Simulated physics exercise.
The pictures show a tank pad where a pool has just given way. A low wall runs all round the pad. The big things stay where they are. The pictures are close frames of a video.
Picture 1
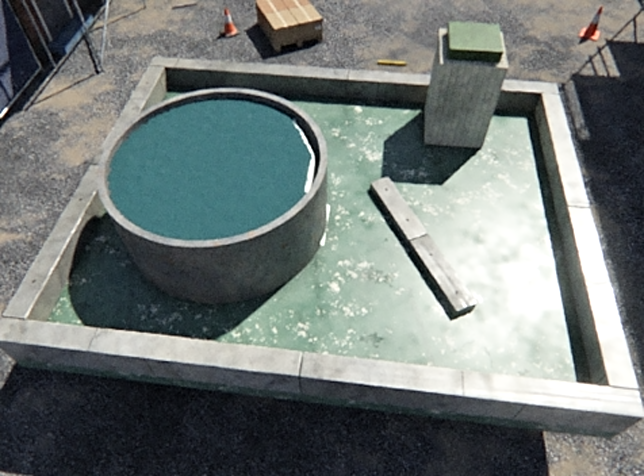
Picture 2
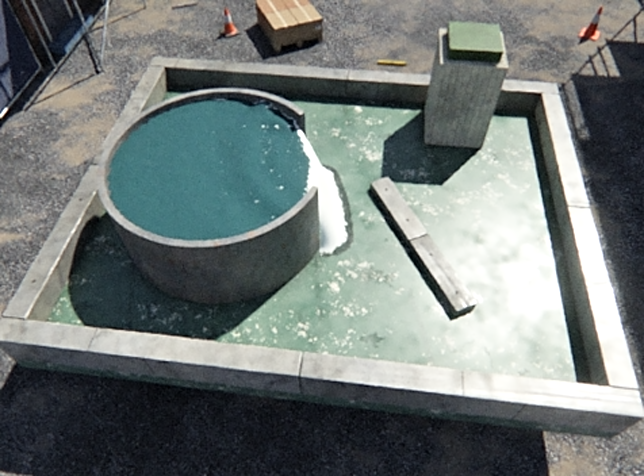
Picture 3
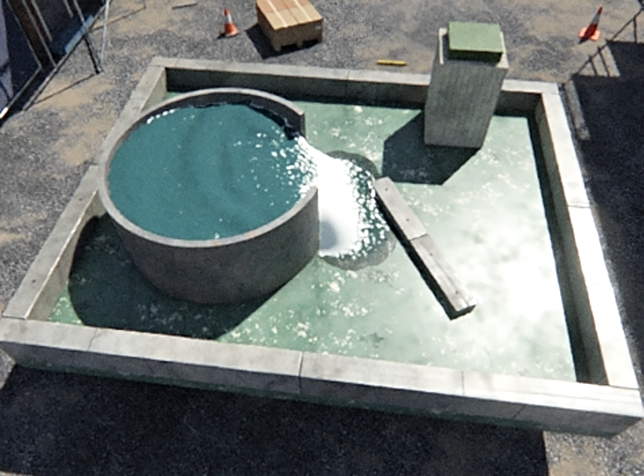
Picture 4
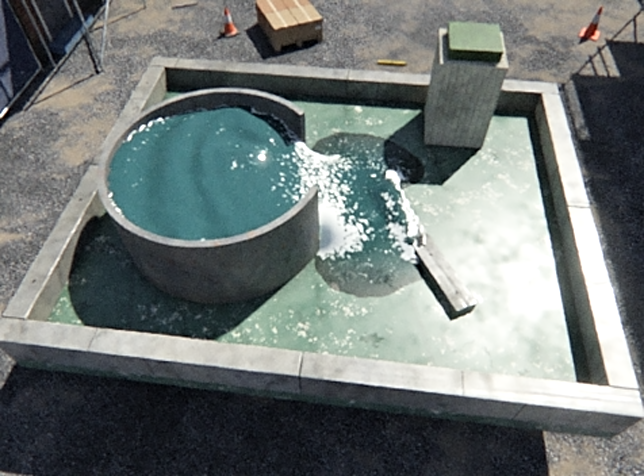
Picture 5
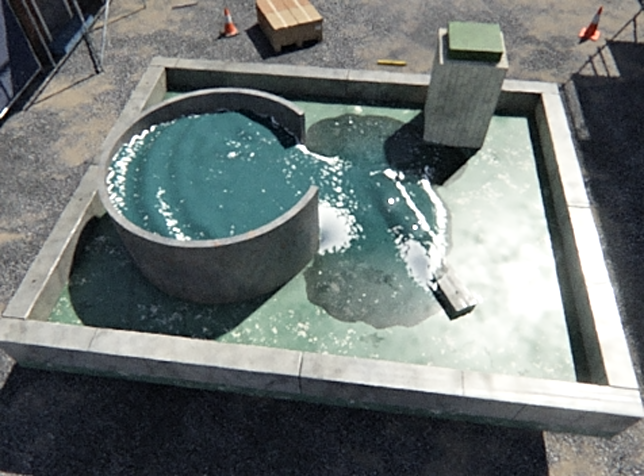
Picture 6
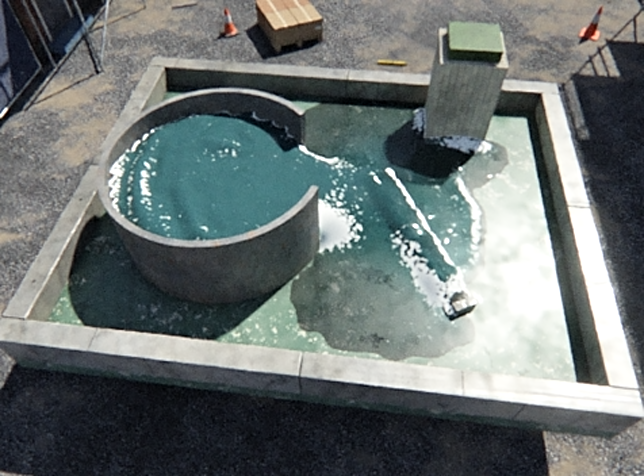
A gravel yard holds a walled rectangular concrete pad, seen from high above at an angle by a camera that stays still. A round grey tank of teal water stands at left on the pale green floor, with a low concrete beam at centre, a green-topped block at upper right and orange cones behind. The tank's right side opens, and white, foaming water pours out, spreads rightward, washes over the beam and reaches the block's base.
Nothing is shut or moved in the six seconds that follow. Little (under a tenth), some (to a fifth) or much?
The share lost is not even a tenth.
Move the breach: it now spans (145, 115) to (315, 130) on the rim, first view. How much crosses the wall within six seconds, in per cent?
Close to 18 %.
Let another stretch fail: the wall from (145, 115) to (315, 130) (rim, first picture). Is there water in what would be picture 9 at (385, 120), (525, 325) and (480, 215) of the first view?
One after the other: Flooded, not flooded, not flooded.
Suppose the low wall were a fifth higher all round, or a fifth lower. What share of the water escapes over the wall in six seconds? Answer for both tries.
Roughly 2 per cent, then 10 per cent.
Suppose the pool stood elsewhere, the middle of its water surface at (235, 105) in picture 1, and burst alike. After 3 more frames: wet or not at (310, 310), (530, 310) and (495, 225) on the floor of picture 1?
In turn: Dry, no water, flooded.
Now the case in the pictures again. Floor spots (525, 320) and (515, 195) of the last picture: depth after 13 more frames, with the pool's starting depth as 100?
In turn 30 and 35 in a hundred.
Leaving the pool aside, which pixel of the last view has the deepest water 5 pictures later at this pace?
Around (542, 173).
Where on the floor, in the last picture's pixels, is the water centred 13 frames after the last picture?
Near (361, 217).
A moment on, water covers 45 % of the floor; the low wall has let 0 % over.
Next, water covers 50 % of the floor; the low wall has let 0 % over.
Then, water covers 60 % of the floor; the low wall has let 3 % over.
Later, water covers 75 % of the floor; the low wall has let 4 % over.
In the end, water covers 80 % of the floor; the low wall has let 5 % over.
